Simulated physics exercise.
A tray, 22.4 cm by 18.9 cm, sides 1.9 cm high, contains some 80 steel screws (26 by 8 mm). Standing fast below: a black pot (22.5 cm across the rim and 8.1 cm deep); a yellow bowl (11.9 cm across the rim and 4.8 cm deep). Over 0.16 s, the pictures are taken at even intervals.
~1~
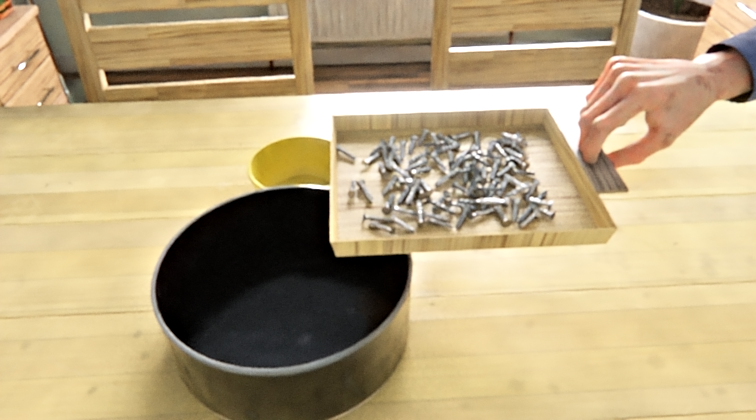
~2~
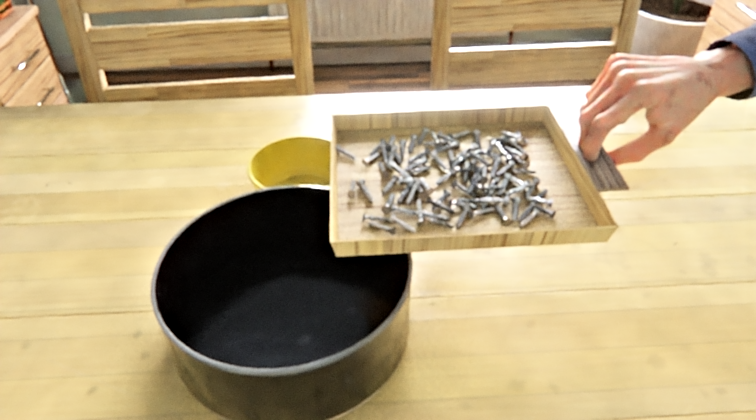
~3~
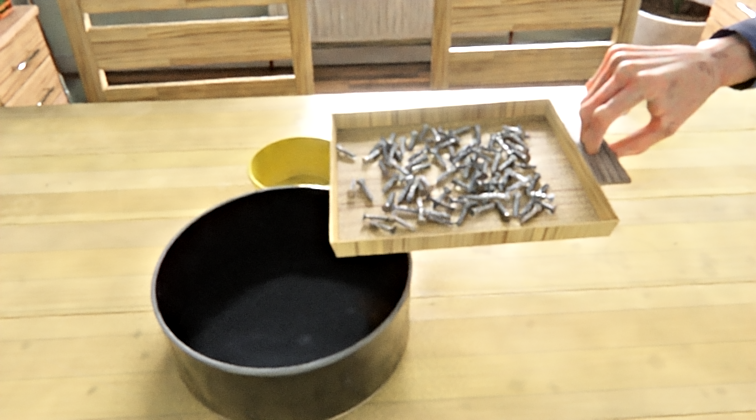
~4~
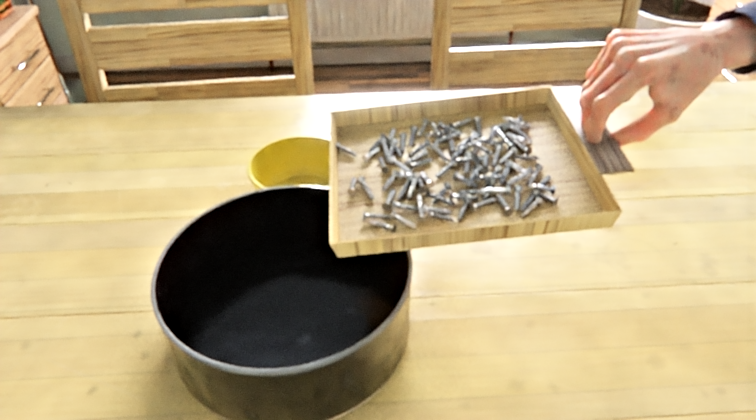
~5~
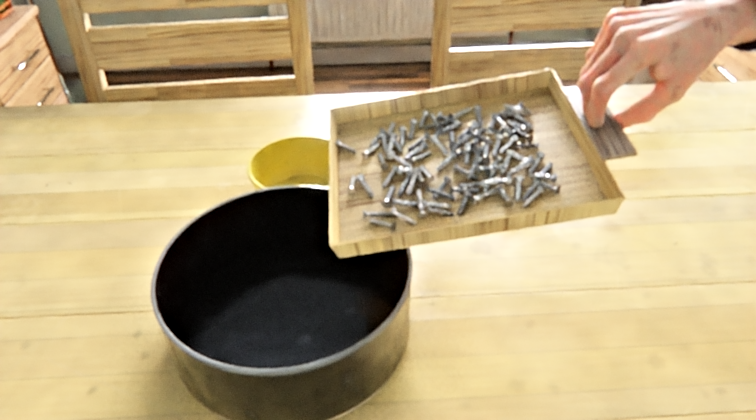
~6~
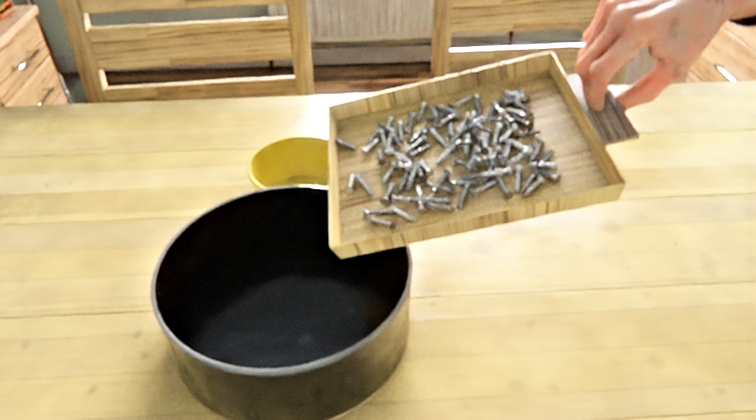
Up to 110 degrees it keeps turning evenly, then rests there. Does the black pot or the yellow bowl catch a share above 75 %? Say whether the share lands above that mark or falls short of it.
The share lands above the mark.
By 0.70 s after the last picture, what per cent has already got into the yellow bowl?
Estimate: Close to 0 in a hundred.
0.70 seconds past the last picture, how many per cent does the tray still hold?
Share on tray: Approx. 5 per cent.
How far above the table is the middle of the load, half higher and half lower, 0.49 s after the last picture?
Roughly 12 cm.
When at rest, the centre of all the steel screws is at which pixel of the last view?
The centre ends up at about (274, 336) in the last view.
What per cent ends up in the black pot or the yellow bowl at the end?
About 100 per cent.
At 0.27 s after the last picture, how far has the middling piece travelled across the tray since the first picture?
Distance moved on the tray: Approx. 4 cm.
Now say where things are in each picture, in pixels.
Tray at (476, 236); tilt 0 degrees; leading edge at (332, 169); middle of the load at (462, 171); black pot at (284, 263); yellow bowl at (299, 163), in the first picture.
Tray at (476, 235); tilt 1 degrees; leading edge at (332, 169); middle of the load at (462, 170), in the second picture.
Tray at (476, 233); tilt 2 degrees; leading edge at (331, 168); middle of the load at (463, 166), in the third picture.
Tray at (476, 229); tilt 6 degrees; low side left; leading edge at (331, 168); middle of the load at (463, 160), in the fourth picture.
Tray at (475, 223); tilt 10 degrees; low side left; leading edge at (330, 167); middle of the load at (463, 152), in the fifth picture.
Tray at (474, 217); tilt 14 degrees; low side left; leading edge at (329, 167); middle of the load at (462, 143); black pot at (284, 263); yellow bowl at (299, 163), in the sixth picture.
Then, 0.27 s after the last picture, tilt 52 degrees; tray 100 %; middle of all pieces on or above the table near (388, 132).
Then, 0.49 s after the last picture, tilt 83 degrees; black pot 45 %, tray 45 %, in the air 15 %; middle of all pieces on or above the table near (310, 225).
Then, 0.70 s after the last picture, tilt 109 degrees; black pot 95 %, tray 5 %; middle of all pieces on or above the table near (277, 313).
Then, 0.89 s after the last picture, tilt 110 degrees; black pot 100 %; middle of all pieces on or above the table near (269, 334).
In the end, black pot 100 %.
